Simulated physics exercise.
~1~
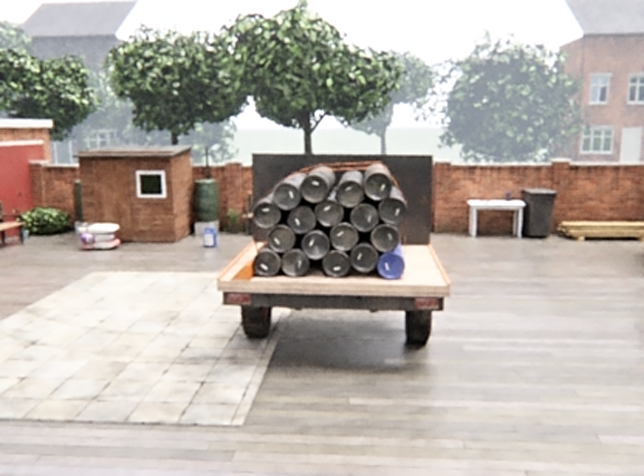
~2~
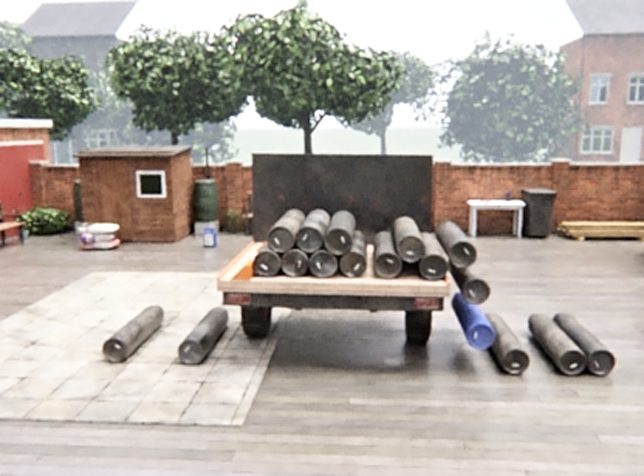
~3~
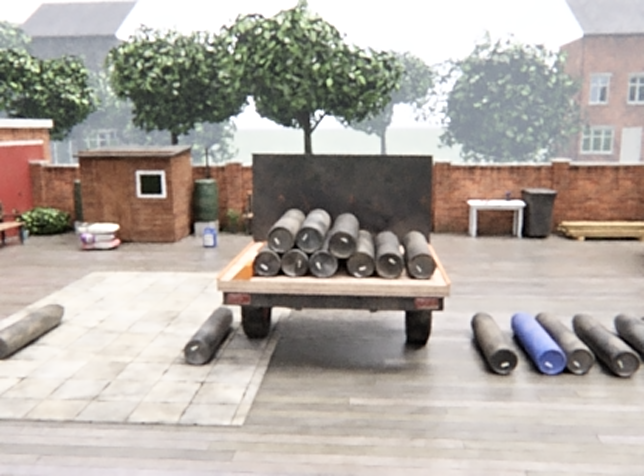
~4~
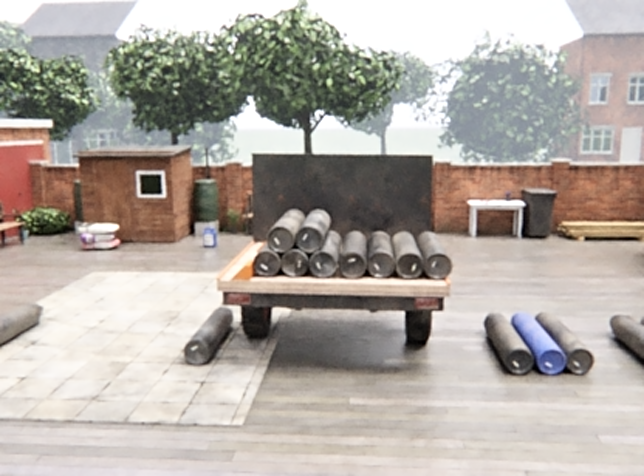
The blue cylinder rolls off the trailer's right side and settles on the ground among others.
